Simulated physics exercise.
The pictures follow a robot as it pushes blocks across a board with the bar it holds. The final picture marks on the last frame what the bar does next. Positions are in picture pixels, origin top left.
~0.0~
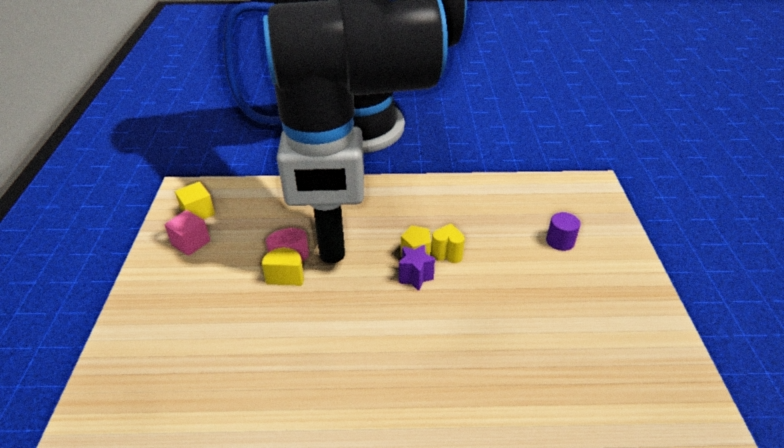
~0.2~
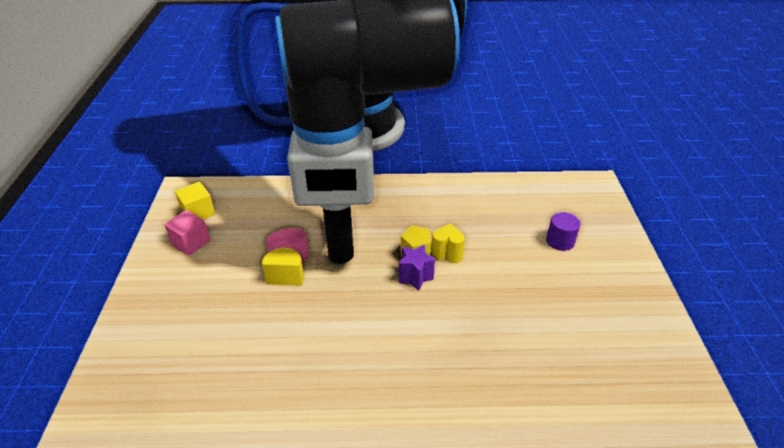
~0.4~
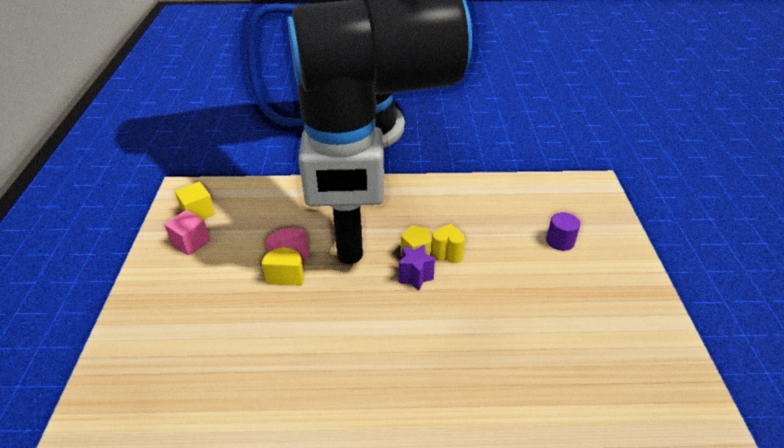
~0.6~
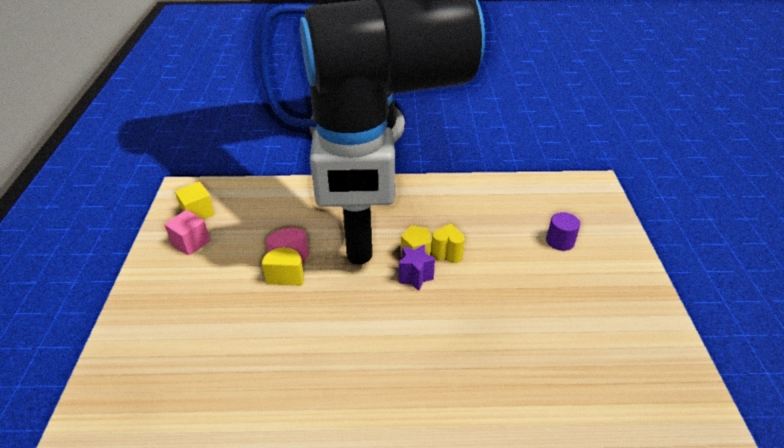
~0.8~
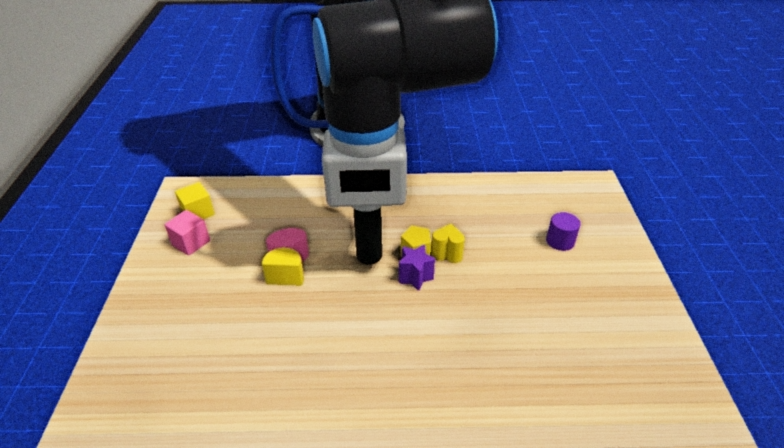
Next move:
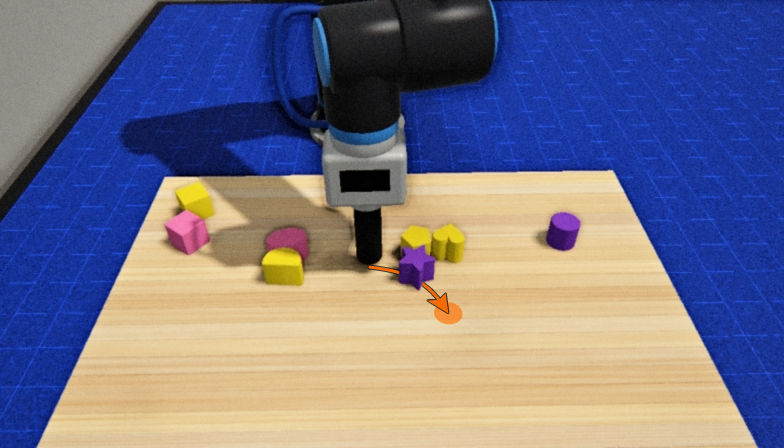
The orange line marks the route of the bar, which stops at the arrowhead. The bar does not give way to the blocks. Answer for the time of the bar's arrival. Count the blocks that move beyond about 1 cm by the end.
I foresee one block being moved.
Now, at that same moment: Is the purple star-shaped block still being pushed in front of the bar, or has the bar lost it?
It comes off the bar's front.
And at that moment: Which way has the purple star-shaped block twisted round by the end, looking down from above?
The twist is anticlockwise.
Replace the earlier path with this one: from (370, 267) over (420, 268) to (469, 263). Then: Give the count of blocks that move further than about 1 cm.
Blocks displaced: At least 3.
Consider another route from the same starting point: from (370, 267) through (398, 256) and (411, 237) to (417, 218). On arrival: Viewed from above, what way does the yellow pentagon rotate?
Looking from above, the answer is clockwise.
The drawn path runs from (370, 267) through (402, 274) and (429, 289) to (448, 313).
On the path given first. One third of the way, bar (403, 263); purple star-shaped block (429, 259).
Two thirds of the way, bar (431, 279); purple star-shaped block (458, 271).
At the end, bar (449, 302); purple star-shaped block (470, 277), turned 45° anticlockwise; yellow pentagon not moved.
